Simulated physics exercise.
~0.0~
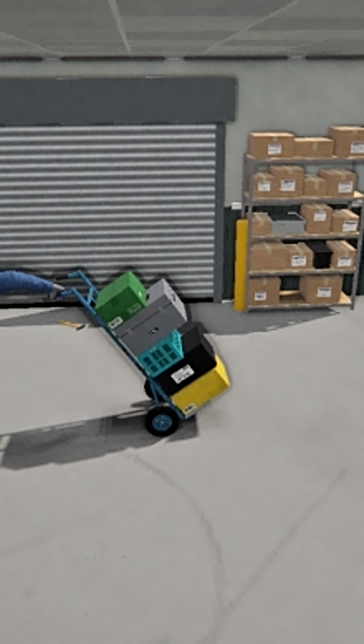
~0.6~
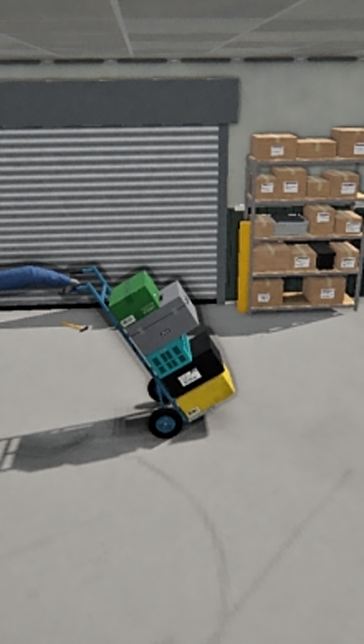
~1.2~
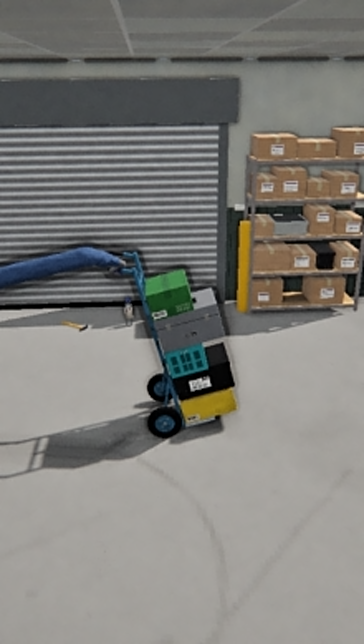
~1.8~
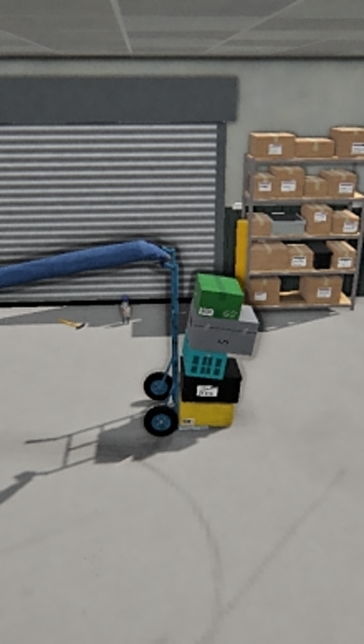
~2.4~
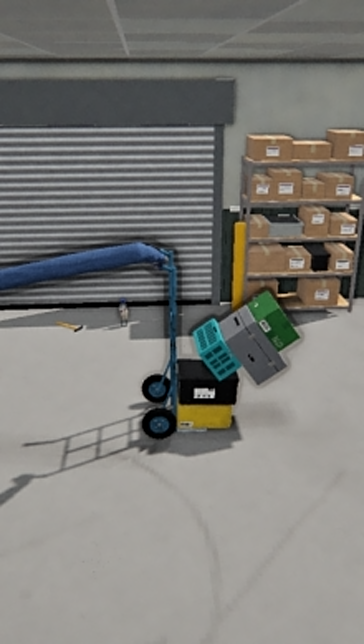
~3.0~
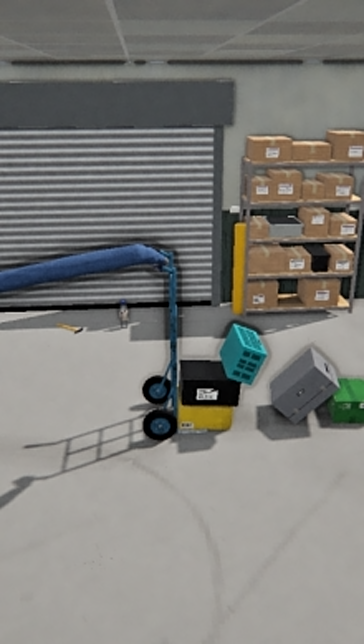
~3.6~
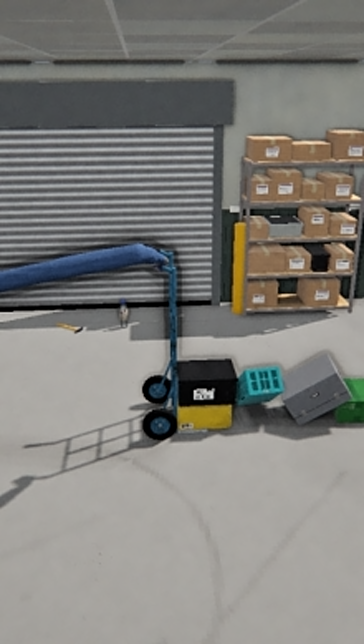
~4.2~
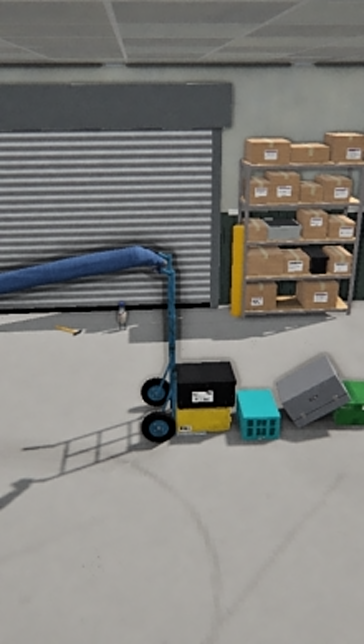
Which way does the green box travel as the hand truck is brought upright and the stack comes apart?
The green box moves to the right, coming off the top of the stack and ending on the floor.
The clip shows a blue-sleeved arm swinging a leaning hand truck upright, and the green box, grey toolbox and turquoise crate topple off to the right. They end on the floor beside the truck, while the black tote stays on the yellow box.
